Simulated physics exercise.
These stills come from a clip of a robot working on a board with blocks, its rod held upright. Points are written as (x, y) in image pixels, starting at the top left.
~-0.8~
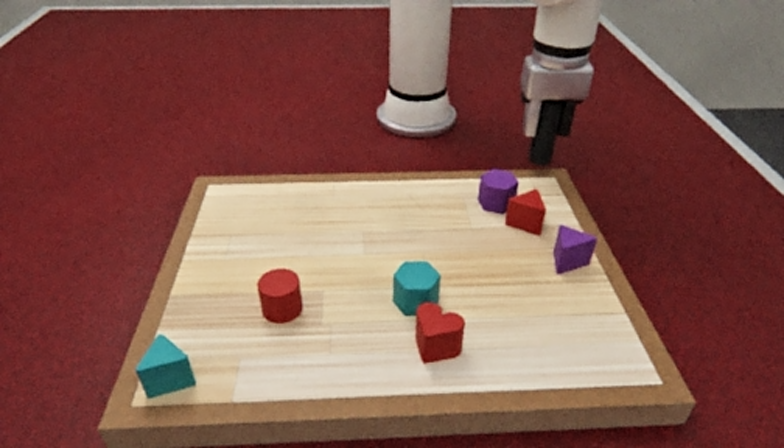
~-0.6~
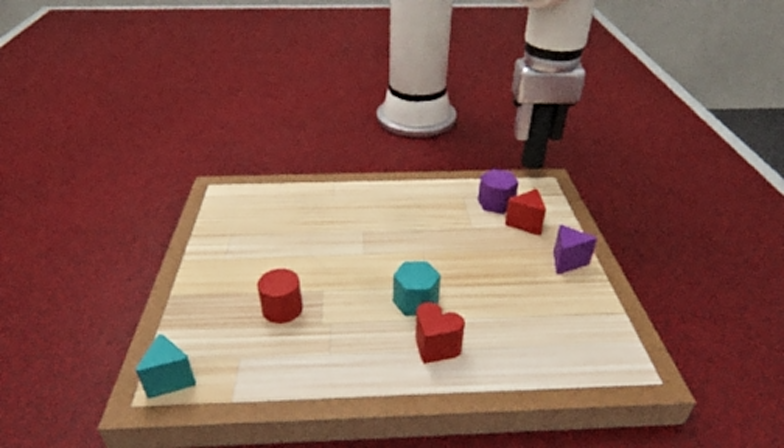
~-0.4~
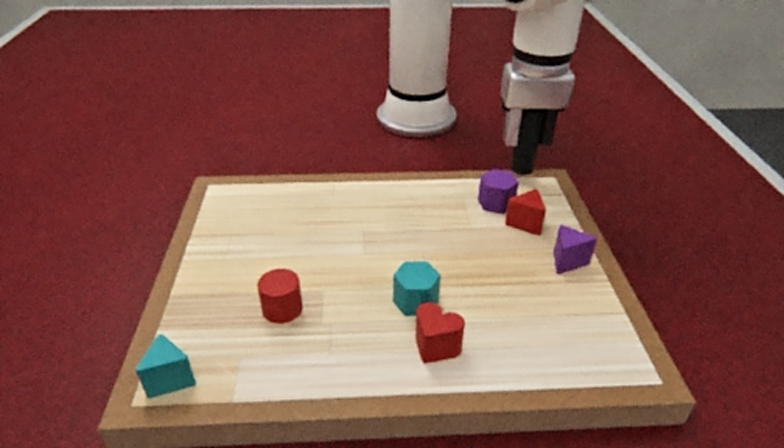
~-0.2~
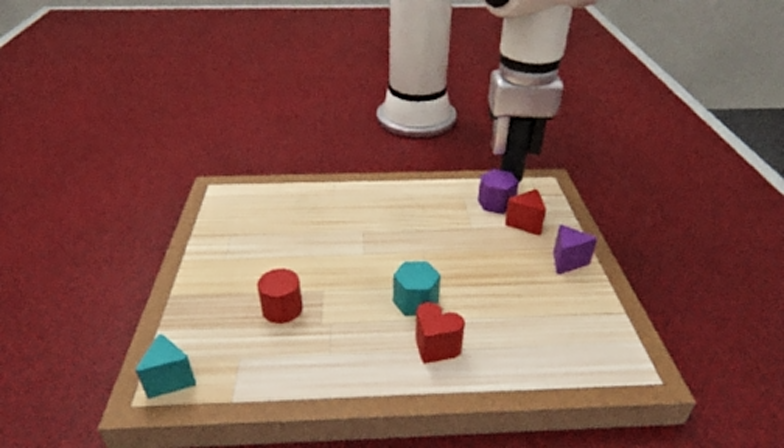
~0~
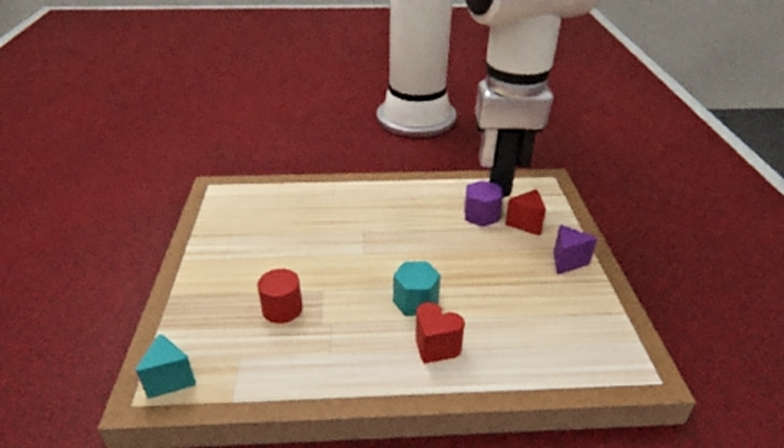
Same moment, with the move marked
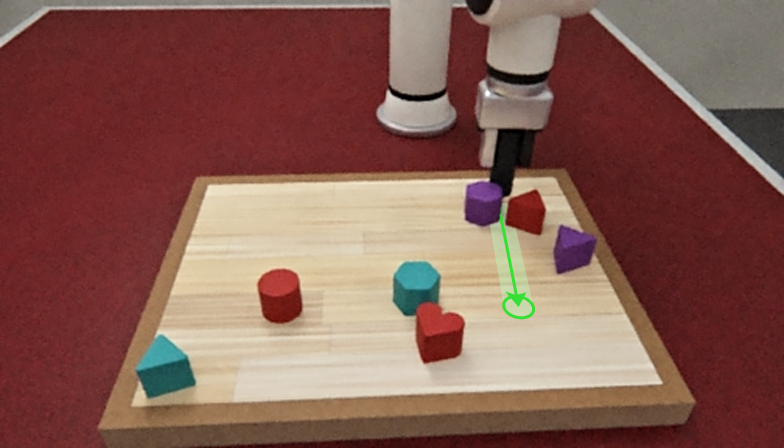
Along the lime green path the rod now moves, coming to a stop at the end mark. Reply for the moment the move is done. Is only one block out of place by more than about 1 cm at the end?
It seems not.
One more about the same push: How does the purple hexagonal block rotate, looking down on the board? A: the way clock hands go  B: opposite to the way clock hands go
I'll go with A - the way clock hands go.
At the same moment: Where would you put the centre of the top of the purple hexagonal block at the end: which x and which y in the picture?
Its top centre lands on (476, 203).
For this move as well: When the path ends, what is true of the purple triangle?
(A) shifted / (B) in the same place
Option B.
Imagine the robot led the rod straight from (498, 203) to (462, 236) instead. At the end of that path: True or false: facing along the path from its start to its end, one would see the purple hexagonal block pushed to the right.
True - the claim holds.
The line goes straight from (498, 203) to (519, 307).
The first path, step by step. One third of the way, rod at (506, 221); purple hexagonal block at (476, 203), turned 65° clockwise; red triangle at (533, 206), turned 55° anticlockwise.
Two thirds of the way, rod at (513, 255); purple hexagonal block at (476, 203), turned 65° clockwise; red triangle at (533, 206), turned 55° anticlockwise.
At the end, rod at (521, 294); purple hexagonal block at (476, 203), turned 65° clockwise; red triangle at (533, 206), turned 55° anticlockwise; purple triangle unmoved.
